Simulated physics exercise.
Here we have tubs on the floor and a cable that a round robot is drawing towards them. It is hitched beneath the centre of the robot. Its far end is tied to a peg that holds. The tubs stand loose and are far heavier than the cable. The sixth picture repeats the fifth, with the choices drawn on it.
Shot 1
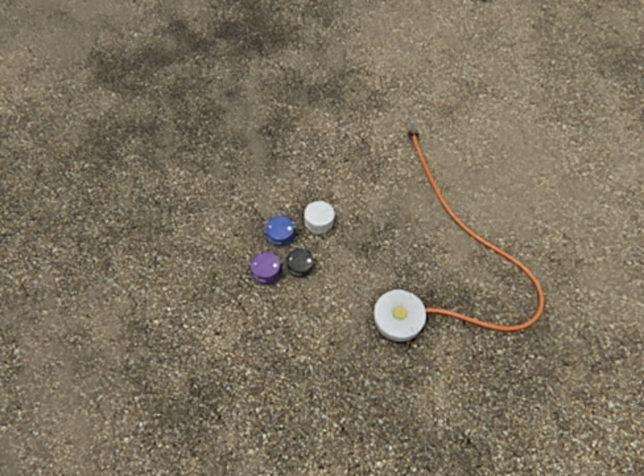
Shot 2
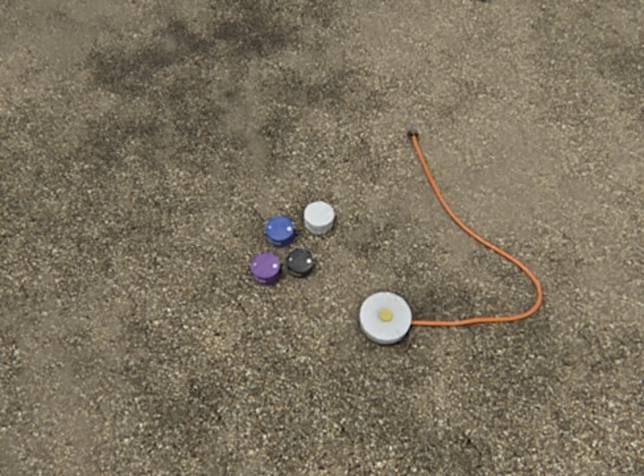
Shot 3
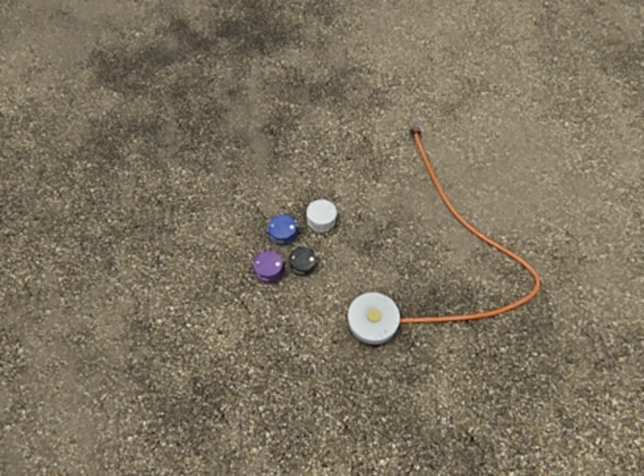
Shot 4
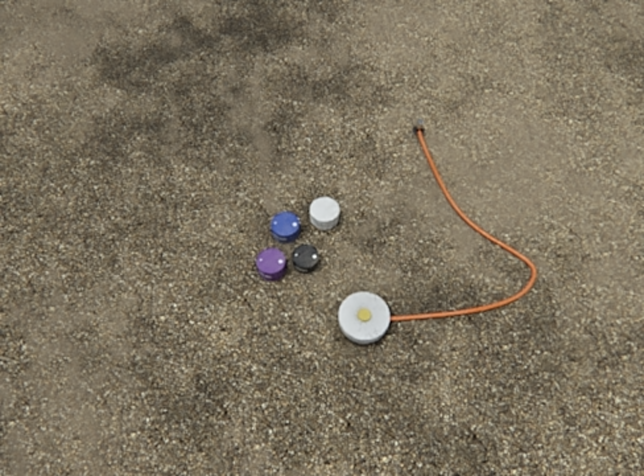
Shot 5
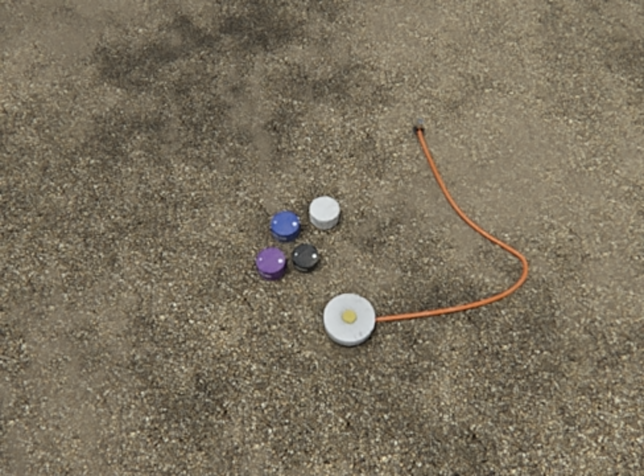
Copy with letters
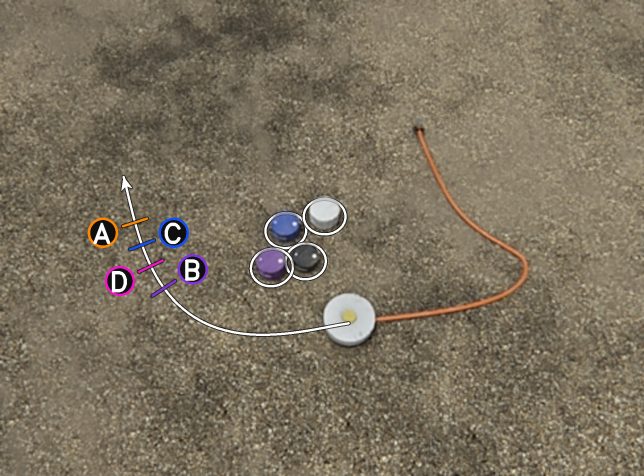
On rough speckled ground, a round white robot slides slowly left, pulling an orange cable, while four small tubs sit clustered nearby.
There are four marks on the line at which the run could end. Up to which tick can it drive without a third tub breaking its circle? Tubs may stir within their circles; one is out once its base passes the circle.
At A, and not beyond.
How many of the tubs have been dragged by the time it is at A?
Two.
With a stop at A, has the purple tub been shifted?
By then, yes.
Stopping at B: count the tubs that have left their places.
The count is none.
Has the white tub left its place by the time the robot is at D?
By then, no.
On the marked copy, A at (135, 222); B at (164, 288); C at (142, 245); D at (151, 266); the route from (349, 323) via (178, 305) to (124, 177).
Taking A. A third of the way, robot (244, 331).
Two thirds of the way, robot (161, 283).
When it is over, robot (133, 218); black tub (296, 249); purple tub (269, 251); two over the rings.
As for the rest, B is within the limit but short; C is within the limit but short; D is within the limit but short.
